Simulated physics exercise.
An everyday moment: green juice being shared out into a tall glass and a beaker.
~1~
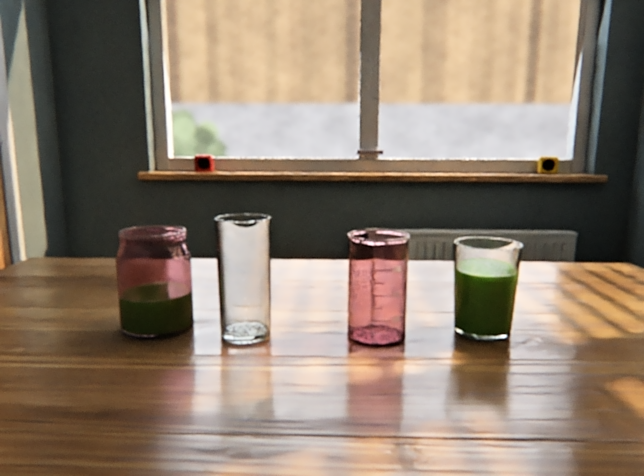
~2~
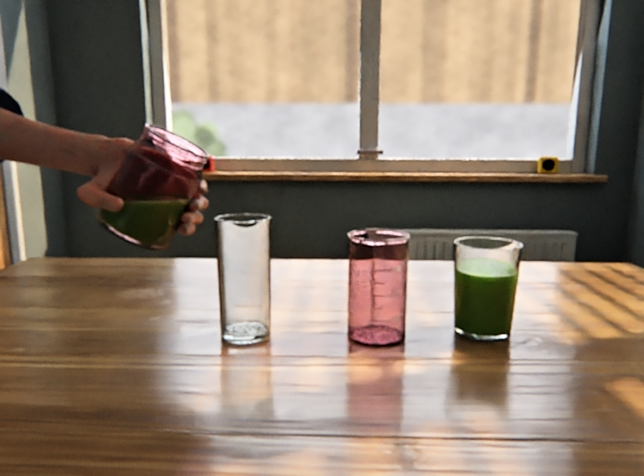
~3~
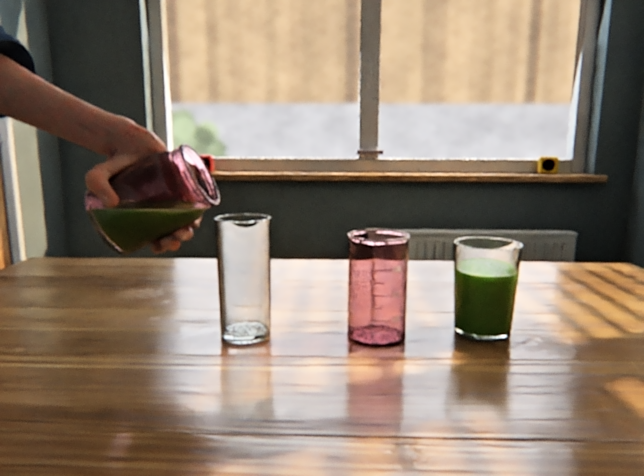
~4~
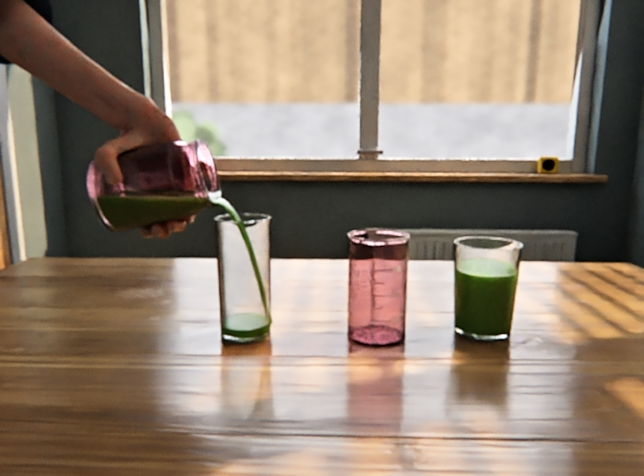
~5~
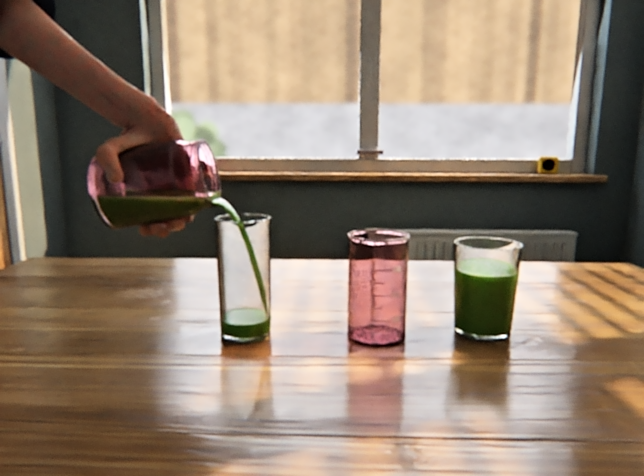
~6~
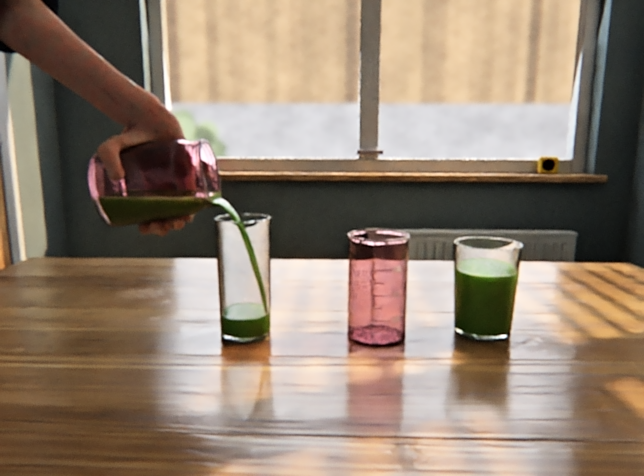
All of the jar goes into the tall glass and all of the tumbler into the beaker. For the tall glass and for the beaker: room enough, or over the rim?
The tall glass has room for it; the beaker has room for it.
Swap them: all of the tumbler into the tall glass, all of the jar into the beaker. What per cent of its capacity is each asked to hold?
Roughly 70 per cent, then 50 per cent.
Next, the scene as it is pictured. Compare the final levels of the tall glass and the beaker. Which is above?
It is the tall glass on the left.
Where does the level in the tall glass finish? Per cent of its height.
About 60 per cent.
A moment on, the tall glass is about a third full.
Further on, the tall glass is about two thirds full.
When it is over, the tall glass is about two thirds full; the beaker is about two thirds full.
